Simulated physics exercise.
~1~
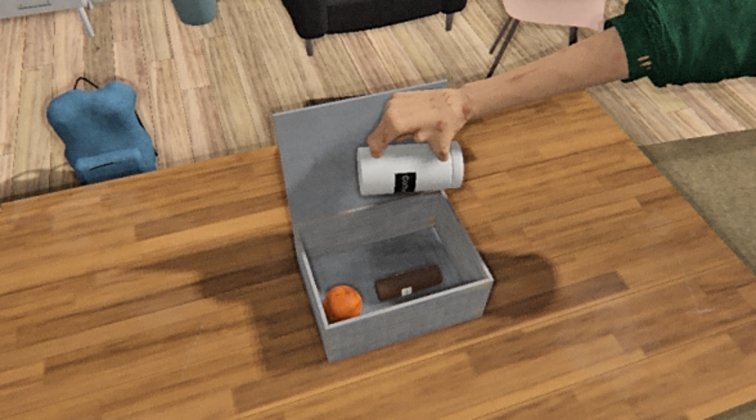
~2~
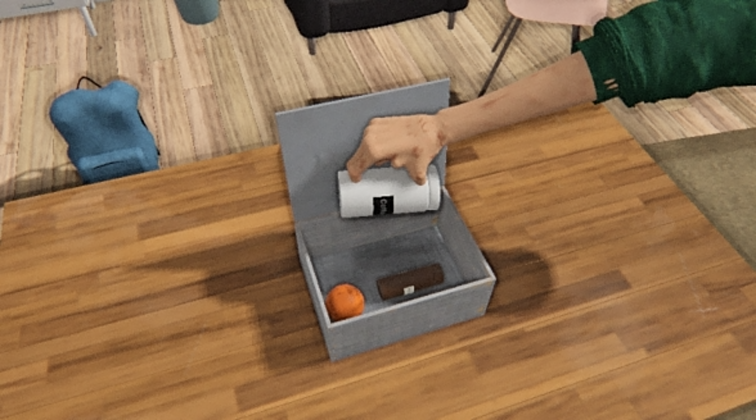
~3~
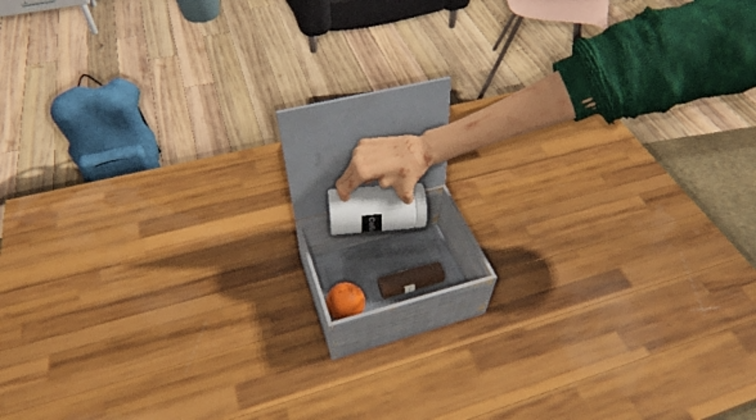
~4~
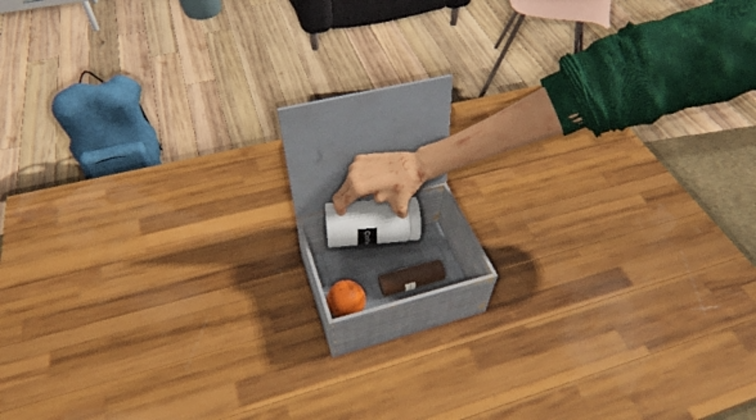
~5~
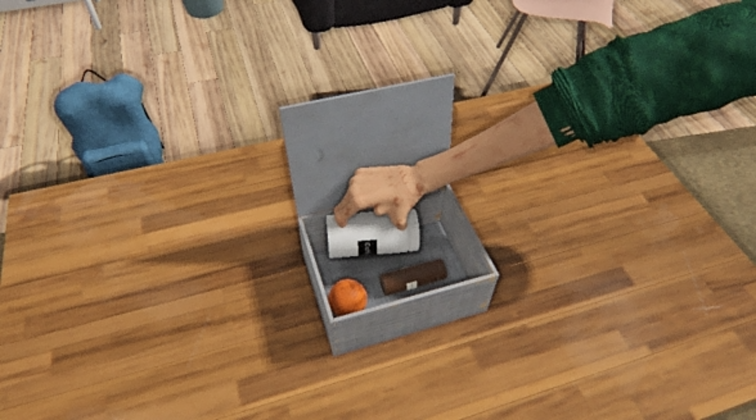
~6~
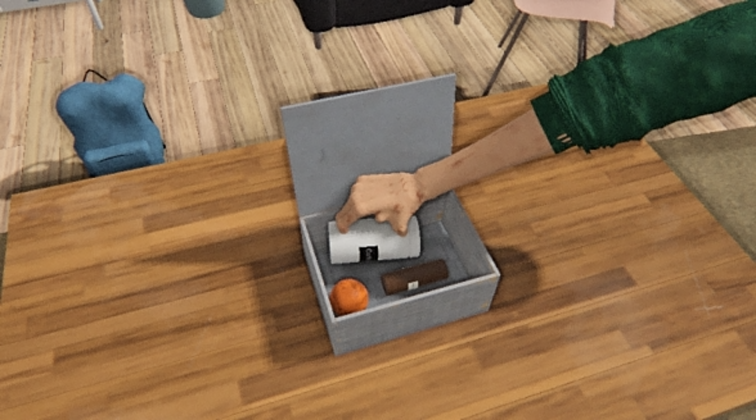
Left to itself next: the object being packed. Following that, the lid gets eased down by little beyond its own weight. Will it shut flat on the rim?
Yes.
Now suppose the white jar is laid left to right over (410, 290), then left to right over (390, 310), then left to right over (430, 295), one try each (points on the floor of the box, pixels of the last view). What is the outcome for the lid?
Try one: Closed. Try two: Closed. Try three: Closed.
Then, 0.90 s later than the last frame, lid starting down; white jar moved a little near (373, 247); brown shaker moved about its own width.
Then, 1.80 s later than the last frame, lid 46° above the rim; white jar moved a little near (373, 247); brown shaker moved about its own width.
Then, 2.30 s later than the last frame, lid 5° above the rim; white jar moved a little near (373, 248); brown shaker moved about its own width.
When it is over, lid shut; moved from the start, white jar and brown shaker; orange ball as before. End places, in pixels of the last picture, white jar near (373, 249).
